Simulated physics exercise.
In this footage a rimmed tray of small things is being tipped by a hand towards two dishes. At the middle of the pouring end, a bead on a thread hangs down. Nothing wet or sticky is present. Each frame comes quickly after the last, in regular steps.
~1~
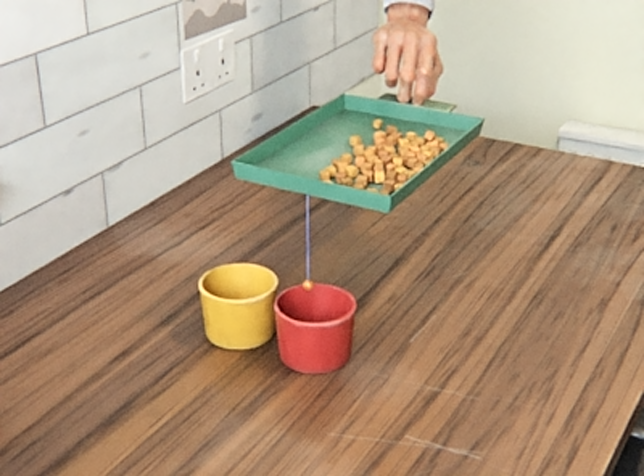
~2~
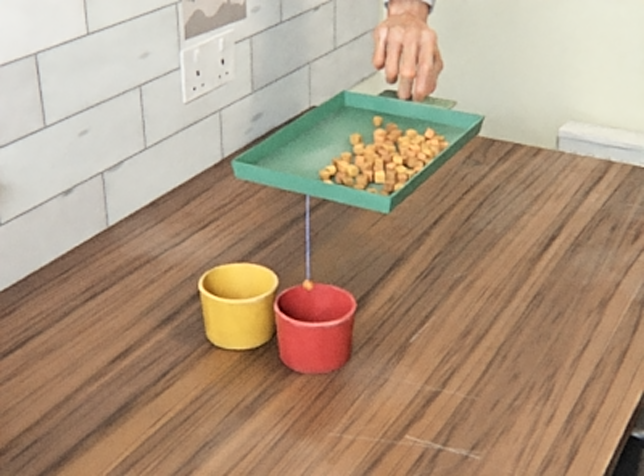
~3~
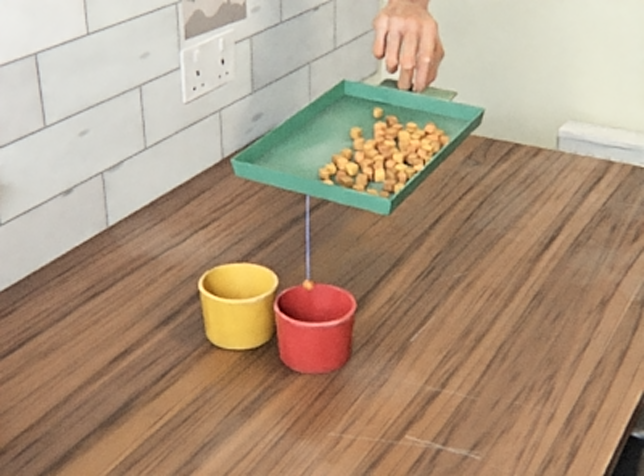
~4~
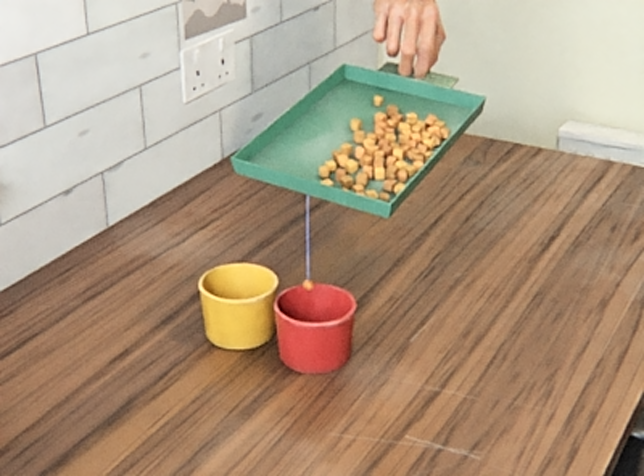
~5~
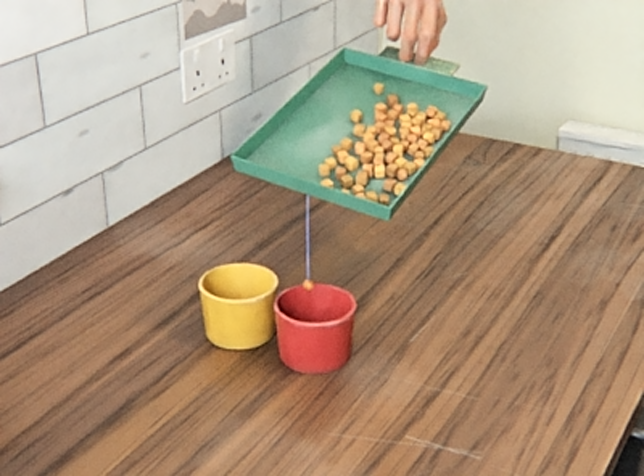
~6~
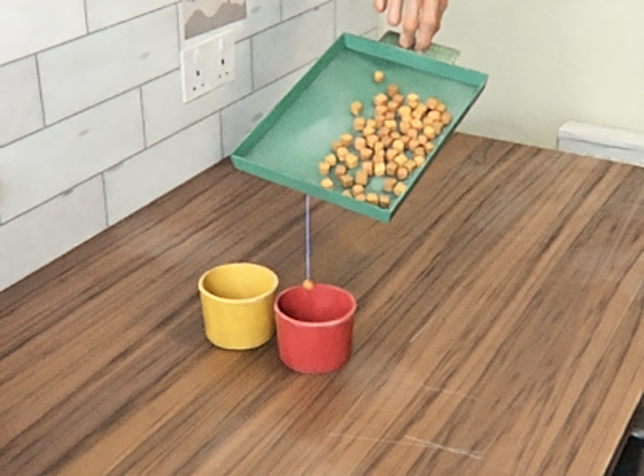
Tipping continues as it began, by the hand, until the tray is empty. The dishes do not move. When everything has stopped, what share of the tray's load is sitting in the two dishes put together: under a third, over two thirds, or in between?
The dishes fail to reach a third of the load.
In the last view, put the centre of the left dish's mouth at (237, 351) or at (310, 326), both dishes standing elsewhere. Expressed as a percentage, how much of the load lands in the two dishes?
It would be near 0 per cent first and near 60 per cent second.
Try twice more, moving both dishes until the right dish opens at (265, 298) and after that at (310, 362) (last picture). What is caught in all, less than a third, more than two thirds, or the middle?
Trial 1 - below one third. Trial 2 - under a third.
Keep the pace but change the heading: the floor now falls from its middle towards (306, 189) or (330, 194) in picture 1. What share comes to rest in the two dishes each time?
First case about 10 percent; second case about 0 percent.
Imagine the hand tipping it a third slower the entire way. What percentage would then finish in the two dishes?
I'd expect near 0 per cent.
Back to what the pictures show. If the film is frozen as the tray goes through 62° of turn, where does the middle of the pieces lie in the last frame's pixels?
Look close to (377, 167) in the last picture.
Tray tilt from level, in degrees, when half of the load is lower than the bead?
Roughly 115 degrees at that moment.
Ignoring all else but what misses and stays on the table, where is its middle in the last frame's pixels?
Near (364, 400).
Shortly afterwards, tray tipped steeply; the whole lot on the tray.
Next, tray tipped right over; all but a few on the tray; a little outside both.
Some moments later, tray tipped past a quarter turn; a little in the right dish; all but a few outside both.
In the end, tray tipped past a quarter turn; a little in the right dish; none at all in the left dish; all but a few outside both.
